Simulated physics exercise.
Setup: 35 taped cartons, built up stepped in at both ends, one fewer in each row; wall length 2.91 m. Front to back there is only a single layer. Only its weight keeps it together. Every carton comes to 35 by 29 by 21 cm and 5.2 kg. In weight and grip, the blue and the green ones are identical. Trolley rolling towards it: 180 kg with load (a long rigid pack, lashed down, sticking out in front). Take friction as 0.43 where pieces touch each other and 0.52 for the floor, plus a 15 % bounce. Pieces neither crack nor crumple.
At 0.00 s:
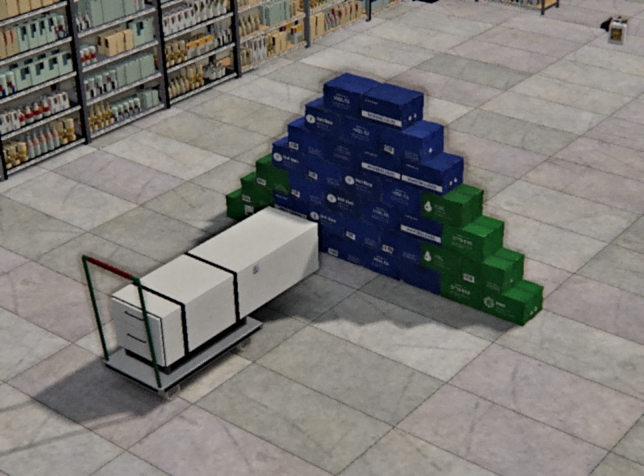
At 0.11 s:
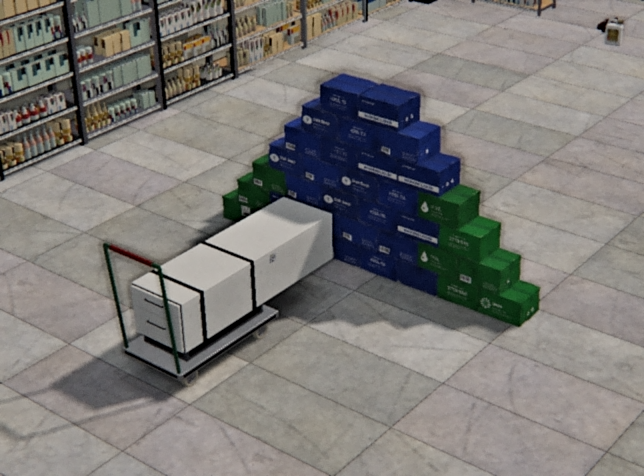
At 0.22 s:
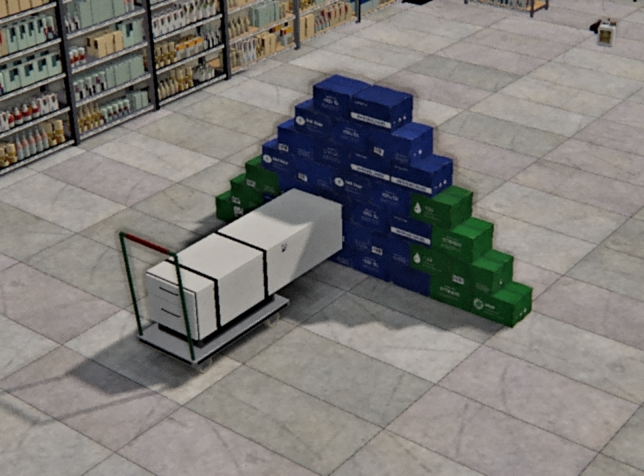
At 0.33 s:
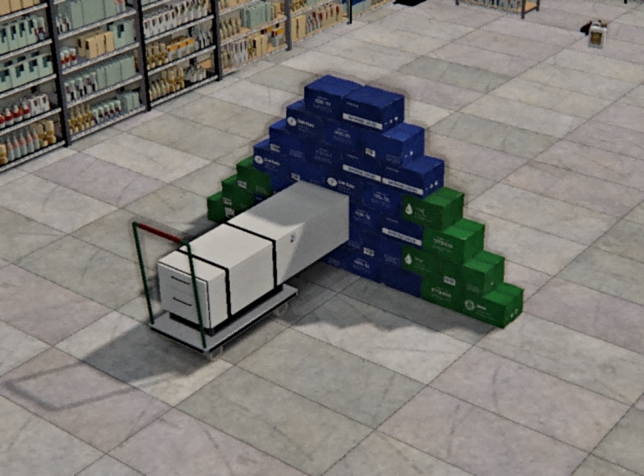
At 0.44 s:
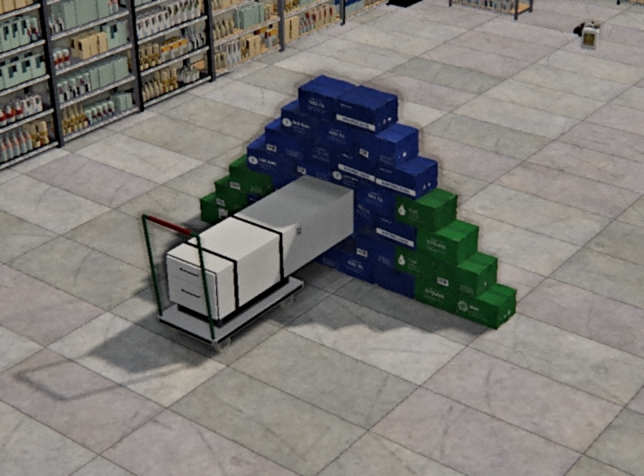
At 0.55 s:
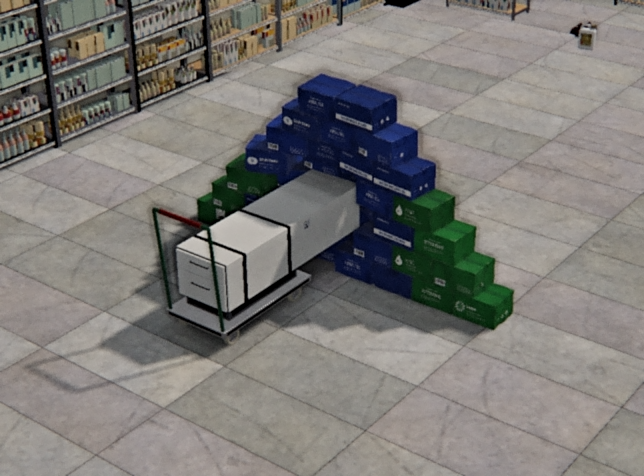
The clip shows a trolley carrying a long pale pack strapped on top, rolling toward a stepped wall of blue and green cartons in an aisle; the pack's front end reaches the wall and pushes in, shifting some cartons slightly.
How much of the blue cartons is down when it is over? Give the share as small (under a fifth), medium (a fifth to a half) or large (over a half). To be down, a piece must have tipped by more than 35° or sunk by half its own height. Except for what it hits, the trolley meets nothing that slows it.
The share is large.
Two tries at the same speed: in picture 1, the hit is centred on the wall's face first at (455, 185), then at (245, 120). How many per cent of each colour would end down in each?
First try then second: Green 10 and 0, blue 0 and 0 per cent.
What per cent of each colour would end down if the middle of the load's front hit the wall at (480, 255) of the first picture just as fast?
The green ones would be 30 per cent down and the blue ones 0 per cent.
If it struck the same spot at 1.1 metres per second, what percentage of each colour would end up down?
Share down, in per cent: Green 0, blue 70.
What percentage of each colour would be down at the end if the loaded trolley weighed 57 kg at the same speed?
Share down - green: 0; blue: 0 (per cent).
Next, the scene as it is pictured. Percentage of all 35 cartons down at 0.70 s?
By then 5 %.
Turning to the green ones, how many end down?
Looking at green, I make it 0 down at the end.
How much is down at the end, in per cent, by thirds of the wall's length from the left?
Left 30, middle 80, right 0 per cent.
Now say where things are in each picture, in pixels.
In the first frame (places mark the middle of the side facing us; the camera pans a little), load (313, 241) 59 cm short of the wall; top blue carton (381, 113); top green carton (441, 210); nothing disturbed.
Load (327, 230) 38 cm short of the wall; top blue carton (378, 114), in the second frame.
Load (337, 221) 17 cm short of the wall; top blue carton (371, 115), in the third frame.
Load (344, 212) 23 mm into the wall's line; top blue carton (362, 116); 6 disturbed, none down, in the fourth frame.
Load (349, 206) 17 cm into the wall's line; top blue carton (355, 117) leaning 3°; steepest lean 4°, the carton at (265, 163); 17 disturbed, none down, in the fifth frame.
Load (355, 200) 30 cm into the wall's line; top blue carton (353, 116) leaning 3°; top green carton (411, 215); 19 disturbed, none down, in the sixth frame.
After 0.70 s, load 45 cm past the wall's line, still rolling; 2 of the 25 blue cartons down (2 of 35 in all colours); top blue carton shifted 7 cm; top green carton shifted 19 mm.
After 1.04 s, load 72 cm past the wall's line, still rolling; 9 of the 25 blue cartons down (9 of 35 in all colours); top blue carton leaning 9°; top green carton shifted 8 cm.
After 1.42 s, load 81 cm past the wall's line, stopped; 15 of the 25 blue cartons down (15 of 35 in all colours); top blue carton leaning 50°, 19 cm lower; top green carton shifted 8 cm.
After 2.66 s, load 81 cm past the wall's line, stopped; 16 of the 25 blue cartons down (16 of 35 in all colours); top blue carton on its side; top green carton shifted 9 cm.
At rest (4.1 s), load 81 cm past the wall's line, stopped; 16 of the 25 blue cartons down (16 of 35 in all colours); top blue carton upside down; top green carton shifted 9 cm. That is 64 per cent. As the last picture would show them, middles, top blue carton near (302, 196), top green carton near (417, 211).
